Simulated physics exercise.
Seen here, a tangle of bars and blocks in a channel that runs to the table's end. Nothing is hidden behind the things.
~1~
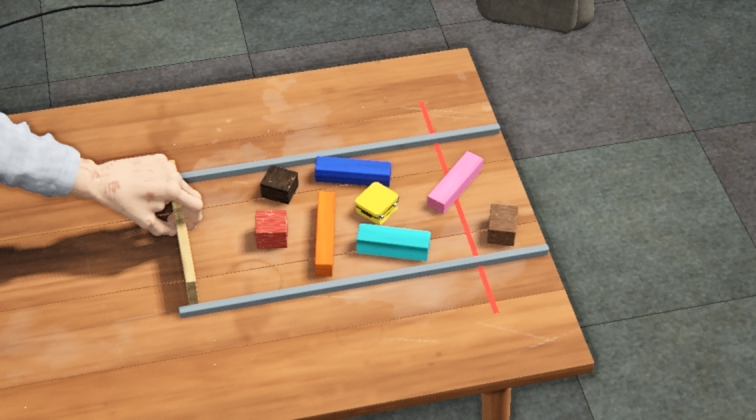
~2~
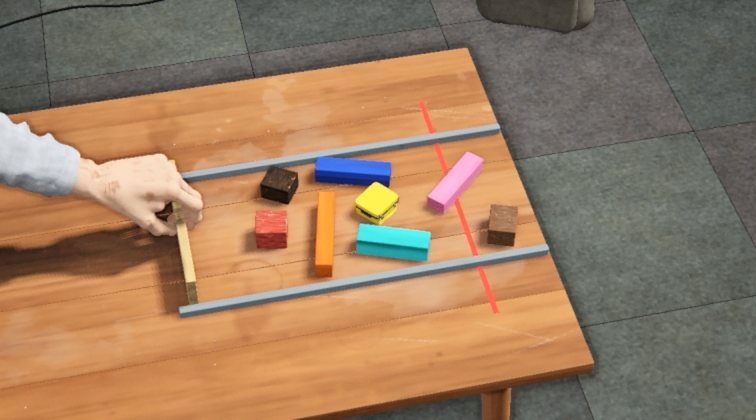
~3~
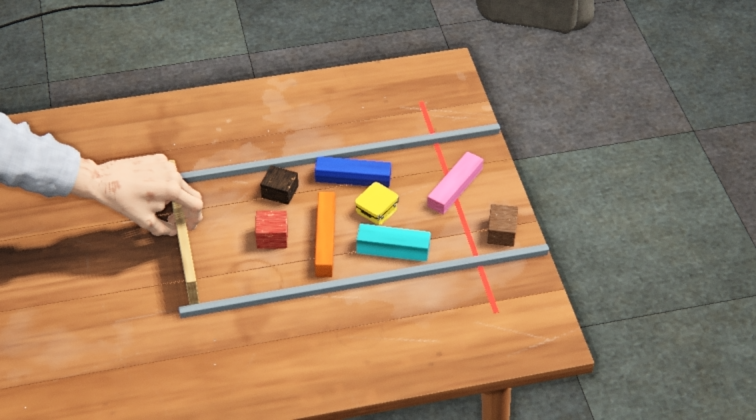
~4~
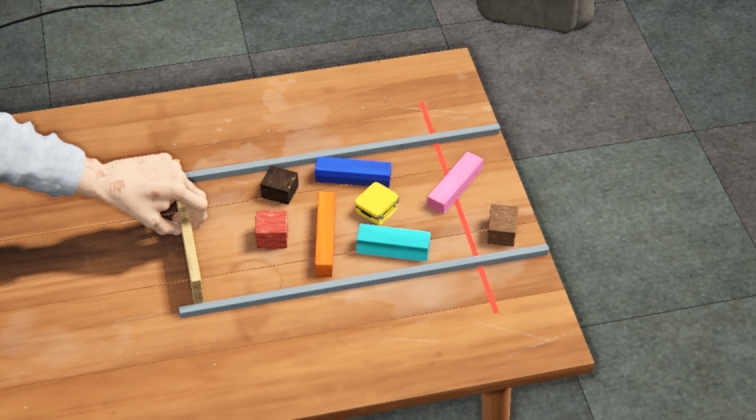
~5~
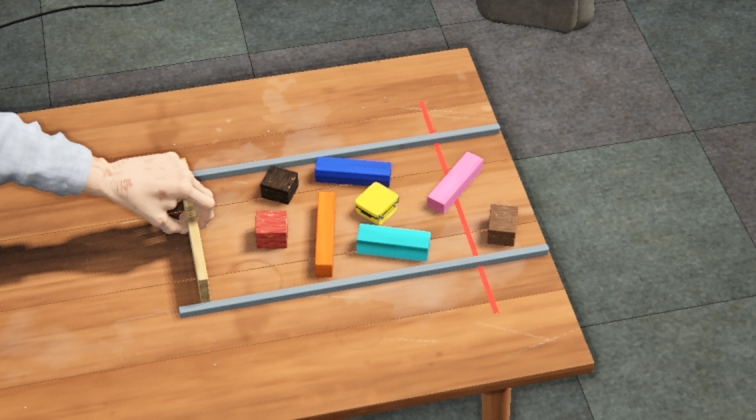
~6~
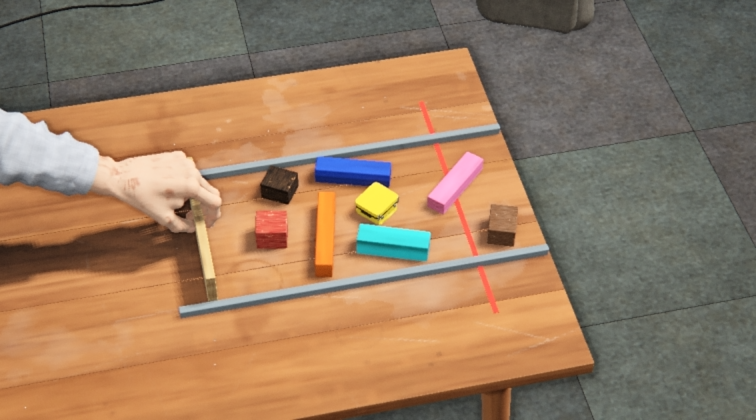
A hand sliding a wooden board slightly right between two grey rails, while coloured blocks and sticks sit still on a table.
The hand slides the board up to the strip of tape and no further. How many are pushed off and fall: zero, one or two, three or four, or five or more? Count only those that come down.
In the end the number that fall off is one or two.
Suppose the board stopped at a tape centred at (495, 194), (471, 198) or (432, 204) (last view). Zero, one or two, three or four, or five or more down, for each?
The falls would be at least five; either three or four; one or two.
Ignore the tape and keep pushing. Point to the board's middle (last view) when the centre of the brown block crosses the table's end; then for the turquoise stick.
At (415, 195) for the brown block; at (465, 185) for the turquoise stick.
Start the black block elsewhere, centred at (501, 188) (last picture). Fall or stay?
The black block is lost.
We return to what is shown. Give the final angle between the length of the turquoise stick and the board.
Some 60 degrees.
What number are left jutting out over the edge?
That would be 3.
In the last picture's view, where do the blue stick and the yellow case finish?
The blue stick at (497, 156), the yellow case at (525, 201).
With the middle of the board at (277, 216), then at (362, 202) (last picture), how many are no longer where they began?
At the one place 2, at the other 7.
Soon after, none off yet; brown block at rest near (503, 225); pink stick at rest near (455, 183); turquoise stick moving near (399, 243).
In the end, the number that fall off is one or two; gone, pink stick and brown block.
